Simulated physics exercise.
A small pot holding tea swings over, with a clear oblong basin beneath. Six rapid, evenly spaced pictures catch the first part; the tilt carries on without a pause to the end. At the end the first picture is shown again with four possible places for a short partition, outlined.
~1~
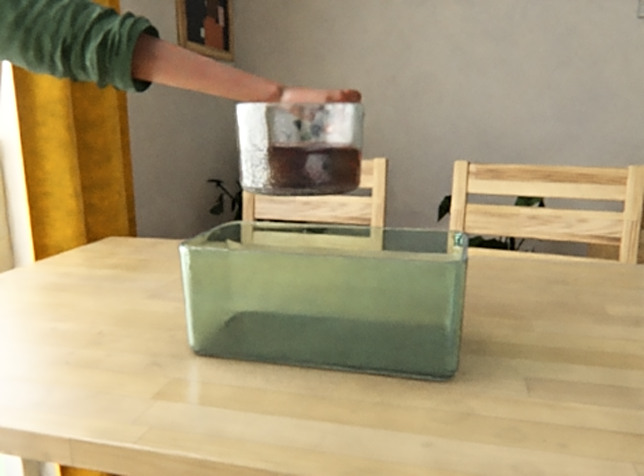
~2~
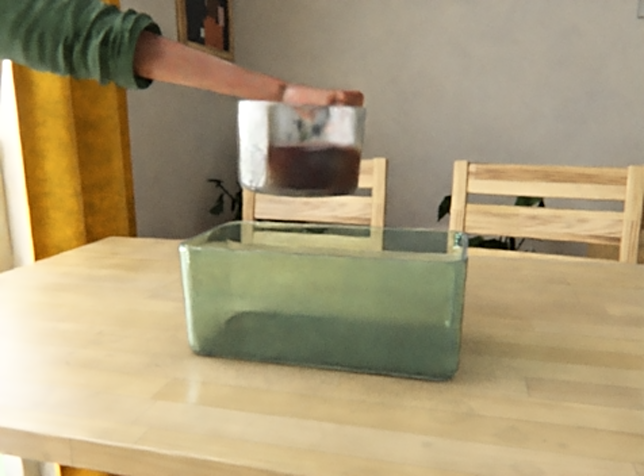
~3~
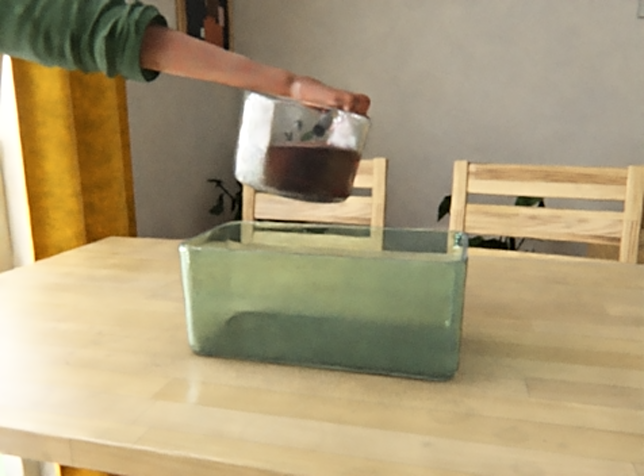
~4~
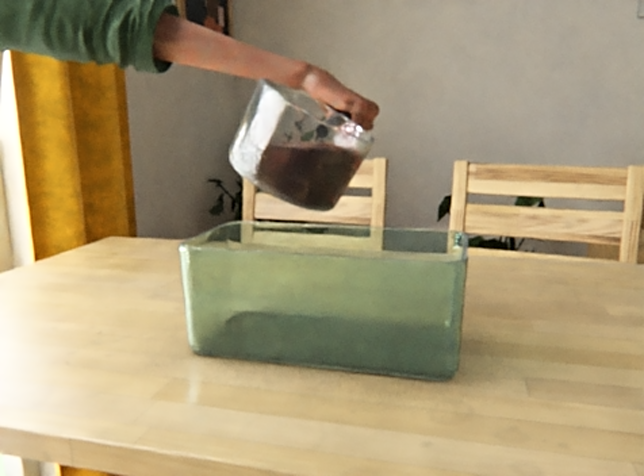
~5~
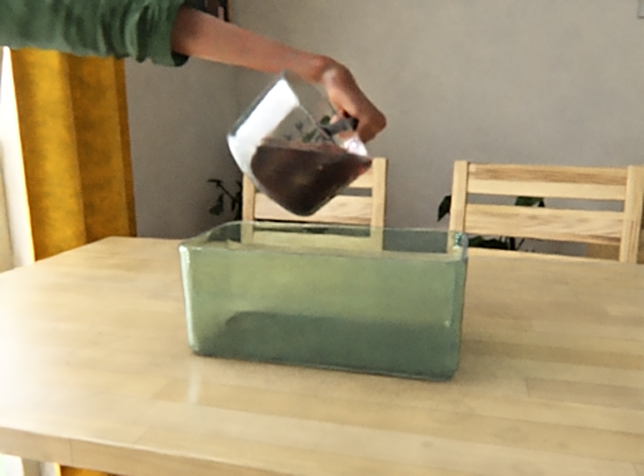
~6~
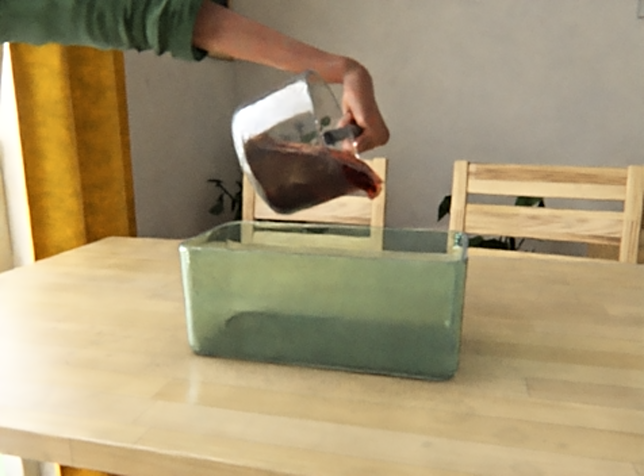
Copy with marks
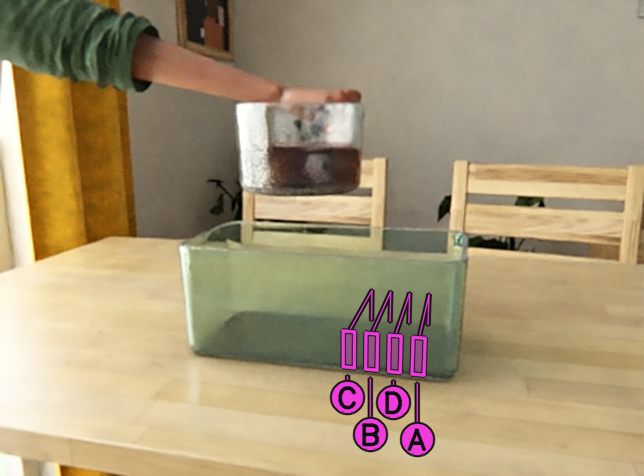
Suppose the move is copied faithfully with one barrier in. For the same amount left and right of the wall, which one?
Choose B.
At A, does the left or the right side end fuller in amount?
More ends on the left.
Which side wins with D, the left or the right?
The left one.
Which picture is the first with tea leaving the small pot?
Picture 6.
In magenta, A at (417, 383); B at (370, 378); C at (347, 375); D at (393, 380).
Choosing A, about 87 % ends left of the wall and 9 % right of it; 5 % is lost outside.
Choosing B, about 43 % ends left of the wall and 53 % right of it; 4 % is lost outside.
Choosing C, about 16 % ends left of the wall and 81 % right of it; 3 % is lost outside.
Choosing D, about 80 % ends left of the wall and 18 % right of it.
